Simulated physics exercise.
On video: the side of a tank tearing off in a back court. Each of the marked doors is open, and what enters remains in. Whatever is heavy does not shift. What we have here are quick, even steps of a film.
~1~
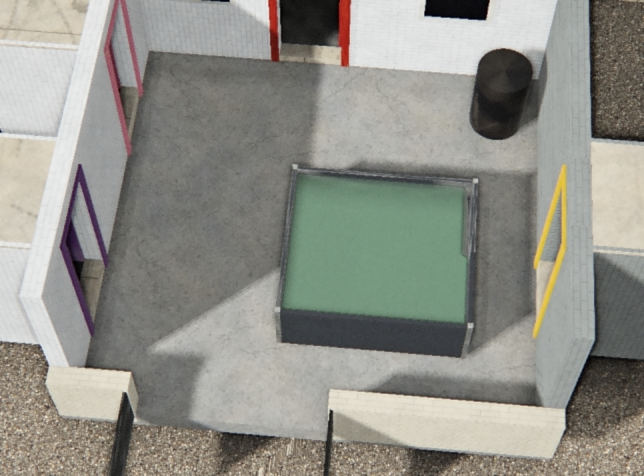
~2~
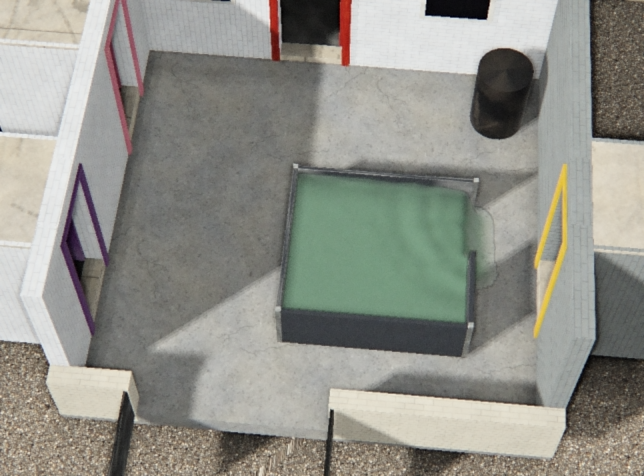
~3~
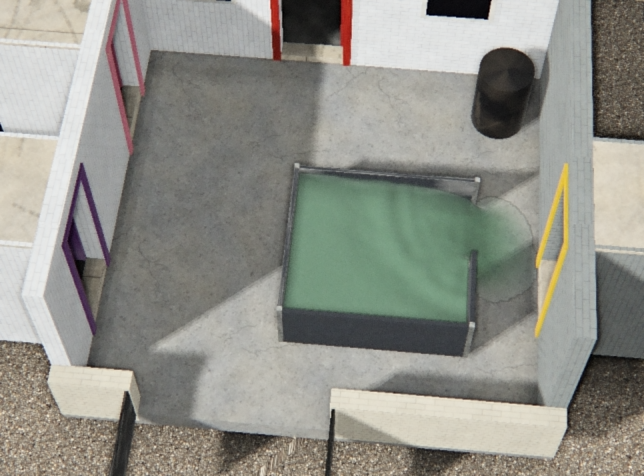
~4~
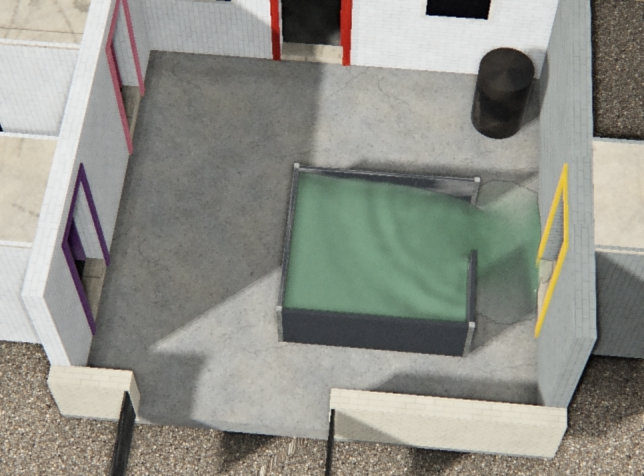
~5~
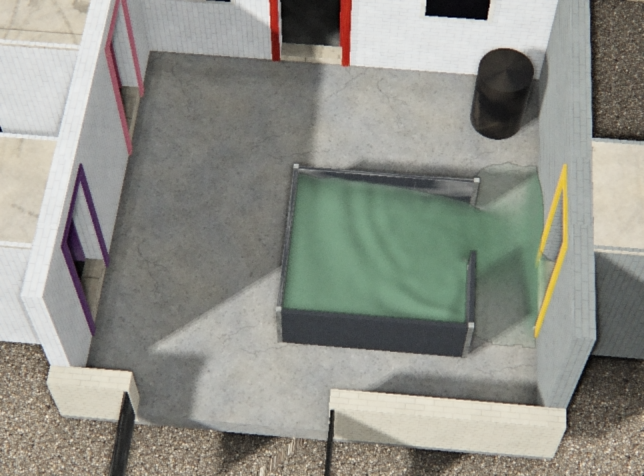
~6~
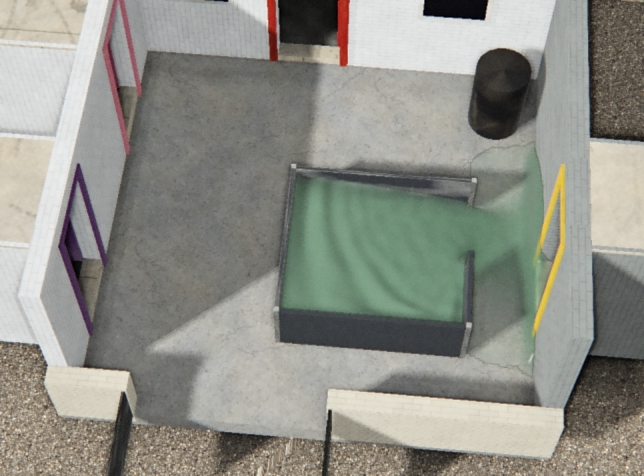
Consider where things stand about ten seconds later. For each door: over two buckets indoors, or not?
The pink door sees no more than two buckets come in. The yellow door sees more than two buckets come in. The purple door sees no more than two buckets come in. The red door sees no more than two buckets come in.
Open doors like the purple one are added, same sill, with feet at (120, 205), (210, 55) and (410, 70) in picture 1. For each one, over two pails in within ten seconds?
Door by door: Ends up below, ends up below, ends up below.
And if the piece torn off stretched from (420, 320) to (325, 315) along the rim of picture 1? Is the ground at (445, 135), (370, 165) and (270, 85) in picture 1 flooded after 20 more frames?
Sequence: Wetted / spared / spared.
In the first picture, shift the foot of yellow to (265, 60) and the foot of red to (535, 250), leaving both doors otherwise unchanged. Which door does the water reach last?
The one in purple, as it turns out.
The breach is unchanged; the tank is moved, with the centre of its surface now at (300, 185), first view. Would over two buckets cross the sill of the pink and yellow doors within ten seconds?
Well, the pink door admits less and the yellow door admits less.
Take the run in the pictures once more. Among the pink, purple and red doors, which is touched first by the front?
It's the red door.
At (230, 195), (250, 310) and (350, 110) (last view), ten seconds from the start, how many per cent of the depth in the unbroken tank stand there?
The depths come to near 8, 14 and 6 per cent respectively.
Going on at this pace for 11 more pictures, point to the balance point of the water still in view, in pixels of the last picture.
Point: (419, 258).
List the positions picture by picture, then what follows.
Still water in the tank at (379, 247), in the first frame.
Water pours out at (468, 240) and has run to a hidden place, in the second frame.
Water pours out at (469, 240) and has run to (530, 272), in the third frame.
Water pours out at (468, 241) and has run to (535, 199), in the fourth frame.
Water pours out at (468, 241) and has run to (535, 171), in the fifth frame.
Water pours out at (466, 241) and has run to (533, 146), in the sixth frame.
A moment on, water covers 20 % of the floor; the pink door not reached, the yellow door over two buckets in, the purple door not reached, the red door not reached.
Next, water covers 40 % of the floor; the pink door not reached, the yellow door far over two buckets in, the purple door not reached, the red door not reached.
Then, water covers 75 % of the floor; the pink door not reached, the yellow door far over two buckets in, the purple door not reached, the red door wet at the sill, nothing in.
Later, water covers 95 % of the floor; the pink door wet at the sill, nothing in, the yellow door far over two buckets in, the purple door wet at the sill, nothing in, the red door wet at the sill, nothing in.
In the end, water covers 100 % of the floor; the pink door wet at the sill, nothing in, the yellow door far over two buckets in, the purple door wet at the sill, nothing in, the red door wet at the sill, nothing in.
